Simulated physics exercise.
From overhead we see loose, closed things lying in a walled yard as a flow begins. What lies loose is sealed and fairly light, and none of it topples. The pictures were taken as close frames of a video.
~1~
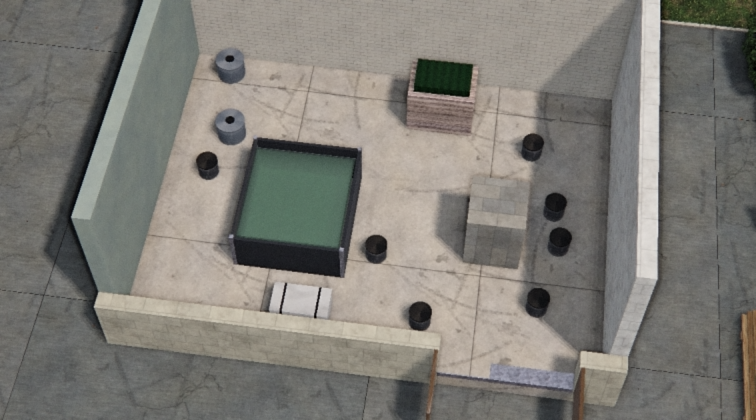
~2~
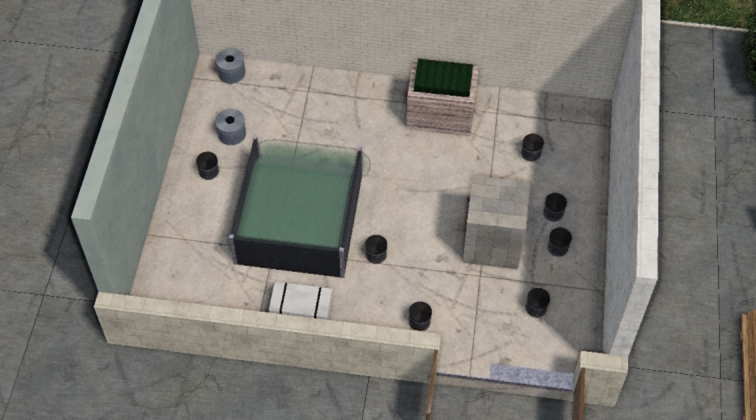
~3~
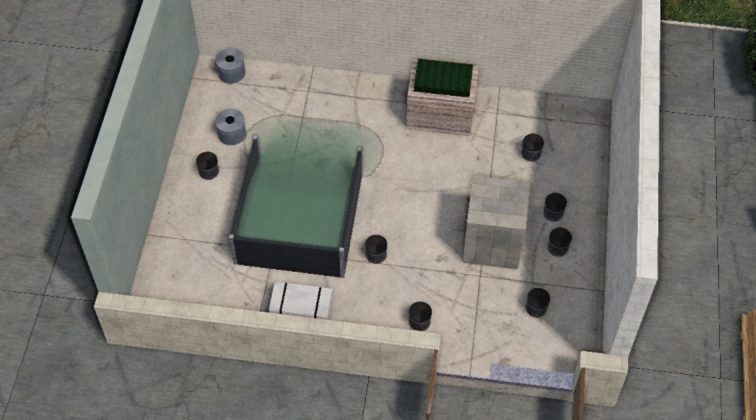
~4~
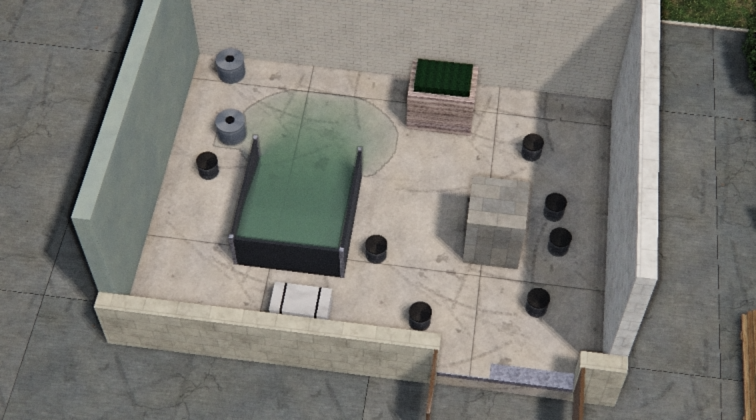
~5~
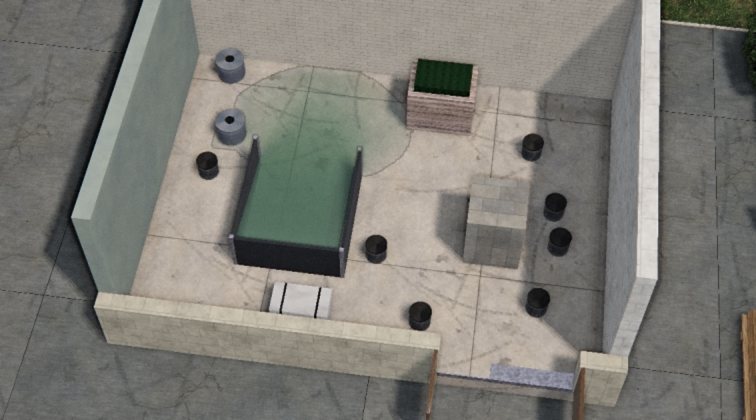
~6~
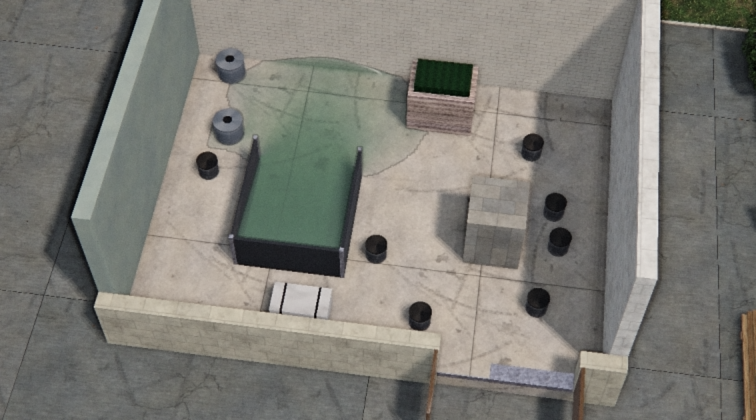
Green liquid spreads from the open back of a dark-walled tank across the walled yard's floor.
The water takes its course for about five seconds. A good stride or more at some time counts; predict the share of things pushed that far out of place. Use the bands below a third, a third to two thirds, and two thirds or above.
It falls below a third.
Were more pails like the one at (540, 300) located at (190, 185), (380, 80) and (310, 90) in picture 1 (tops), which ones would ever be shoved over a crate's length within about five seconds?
Here's how it goes: Sent far off, sent far off, and lastly sent far off.
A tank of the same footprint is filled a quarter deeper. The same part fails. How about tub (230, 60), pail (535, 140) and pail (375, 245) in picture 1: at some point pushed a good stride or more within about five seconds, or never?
First one reached the mark, second one stopped before it, third one stopped before it.
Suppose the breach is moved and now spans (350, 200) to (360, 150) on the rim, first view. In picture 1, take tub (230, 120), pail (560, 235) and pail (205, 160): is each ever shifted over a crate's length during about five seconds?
Well, in order they come out as below the mark, below the mark and below the mark.
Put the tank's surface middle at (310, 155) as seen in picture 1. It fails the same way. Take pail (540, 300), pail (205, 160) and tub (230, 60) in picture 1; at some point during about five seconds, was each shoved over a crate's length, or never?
Well, the first one didn't get far, the second got driven a long way, and the third got driven a long way.
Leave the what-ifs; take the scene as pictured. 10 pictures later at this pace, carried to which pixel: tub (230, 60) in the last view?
It should be near (204, 71).
A moment on, 0 of 10 are well off their spots; 0 afloat.
Next, 1 of 10 are well off their spots; 1 afloat.
Later, 3 of 10 are well off their spots; 2 afloat.
In the end, 3 of 10 are well off their spots, and 3 have been at some point; 4 afloat.
